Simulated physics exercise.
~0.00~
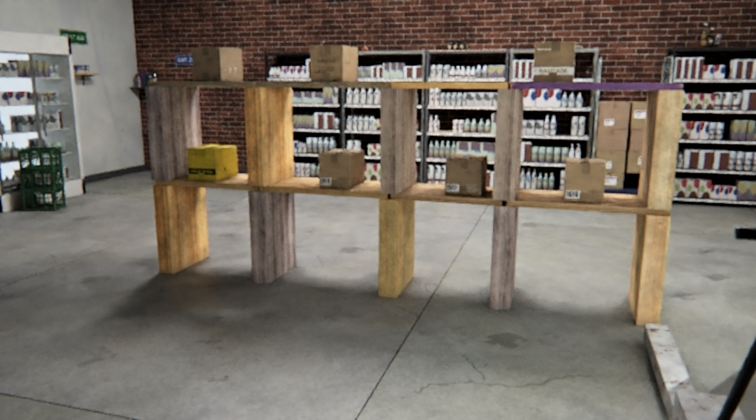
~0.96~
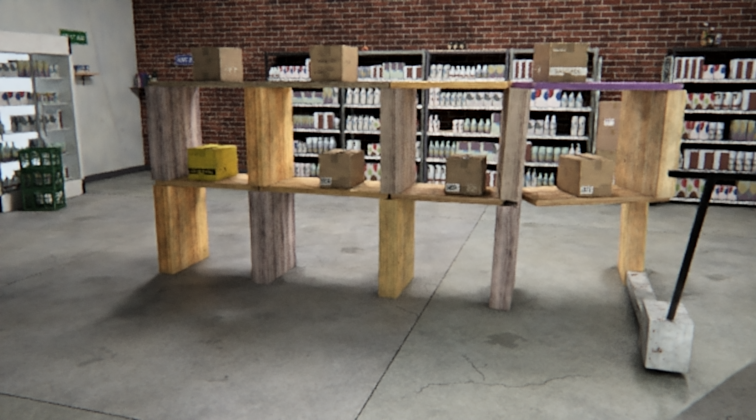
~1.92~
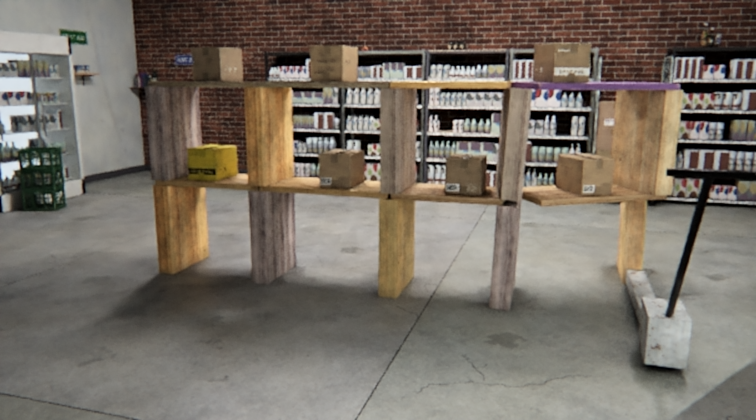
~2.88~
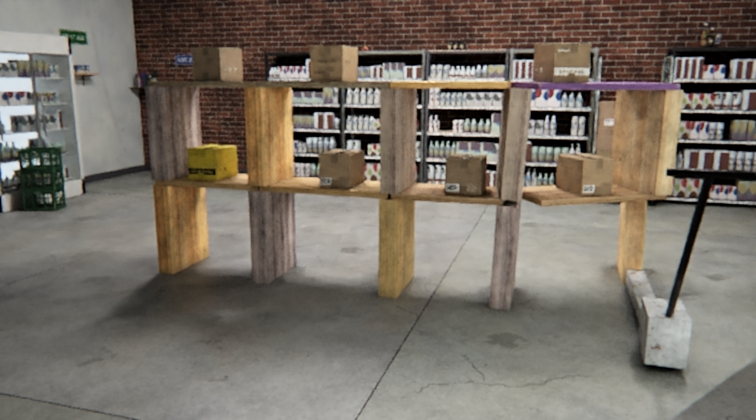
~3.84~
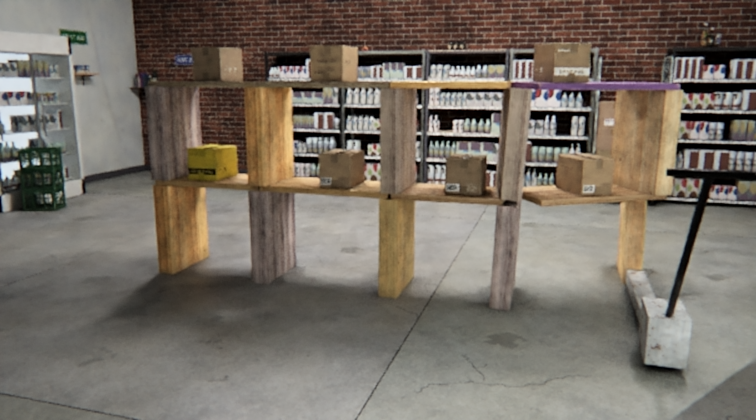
On a shop floor in front of a brick wall and stocked shelves, a two-tier rack of upright timber slabs and boards holds several brown cartons and a yellow one. A low jack with a long black handle sits at the foot of the right-hand end. It pushes away from the viewer against the end slab, shifting the base backward. The upright above, the purple board and the lower board at that end swing back with it, carrying their cartons. The jack then stops, and everything stays standing, the right end skewed and the yellow carton still in place.
